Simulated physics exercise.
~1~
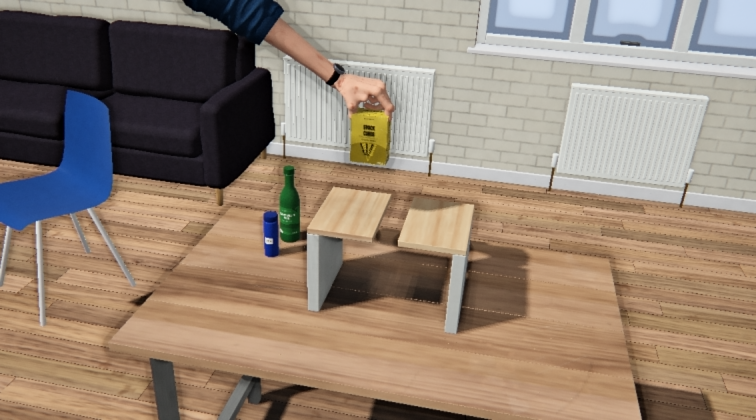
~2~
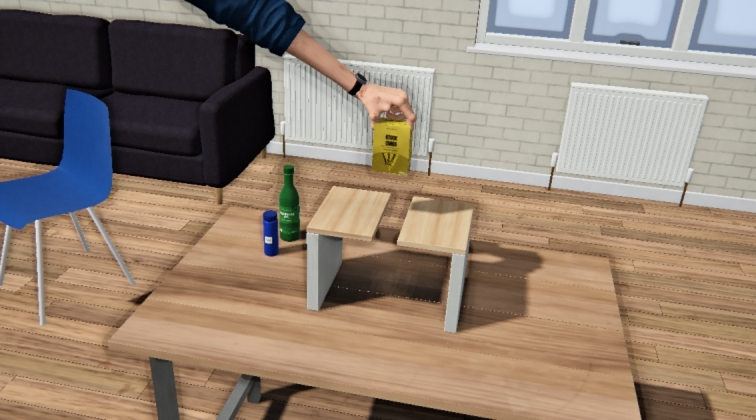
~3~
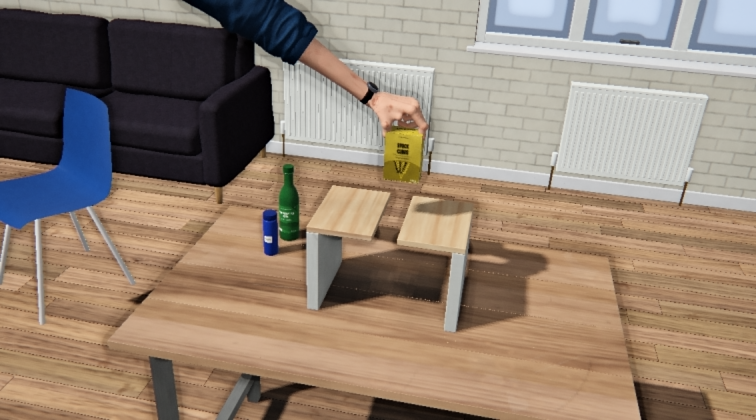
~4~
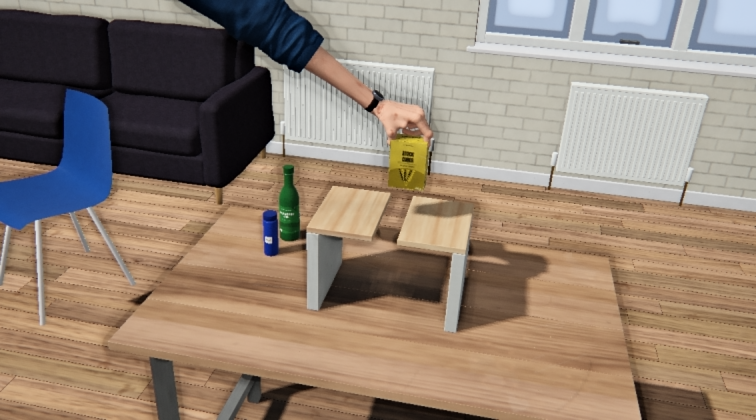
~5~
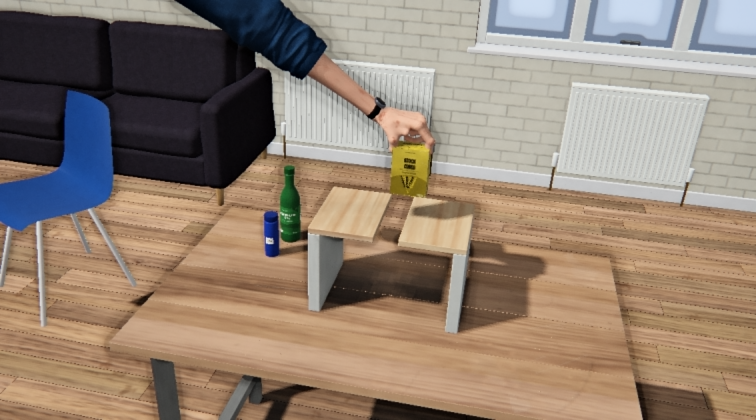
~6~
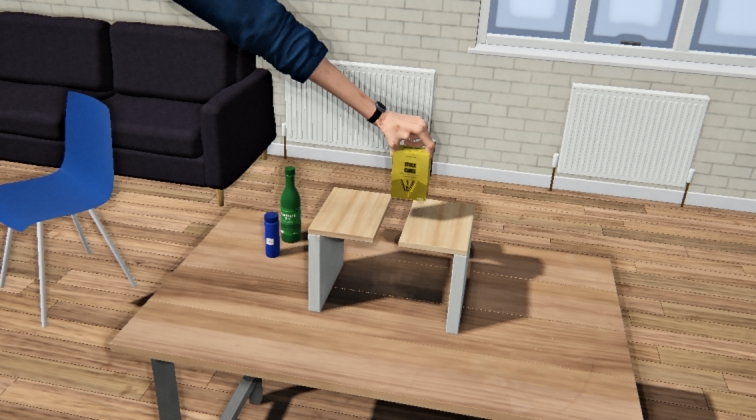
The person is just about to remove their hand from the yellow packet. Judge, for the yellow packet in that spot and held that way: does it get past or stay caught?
My call: It stays caught.
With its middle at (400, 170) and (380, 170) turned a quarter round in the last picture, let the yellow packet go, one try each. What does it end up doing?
Is held back, then is held back.
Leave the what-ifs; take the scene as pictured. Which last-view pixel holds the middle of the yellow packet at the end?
It ends up near (409, 196).
Then, 0.20 s after the last picture, yellow packet slid a little near (410, 192).
Then, 0.30 s after the last picture, yellow packet slid about its own width near (409, 195).
At rest, moved from the start, yellow packet; the other 2 in place. Seen from the same camera at the end, yellow packet near (409, 196). The packet stays on top.
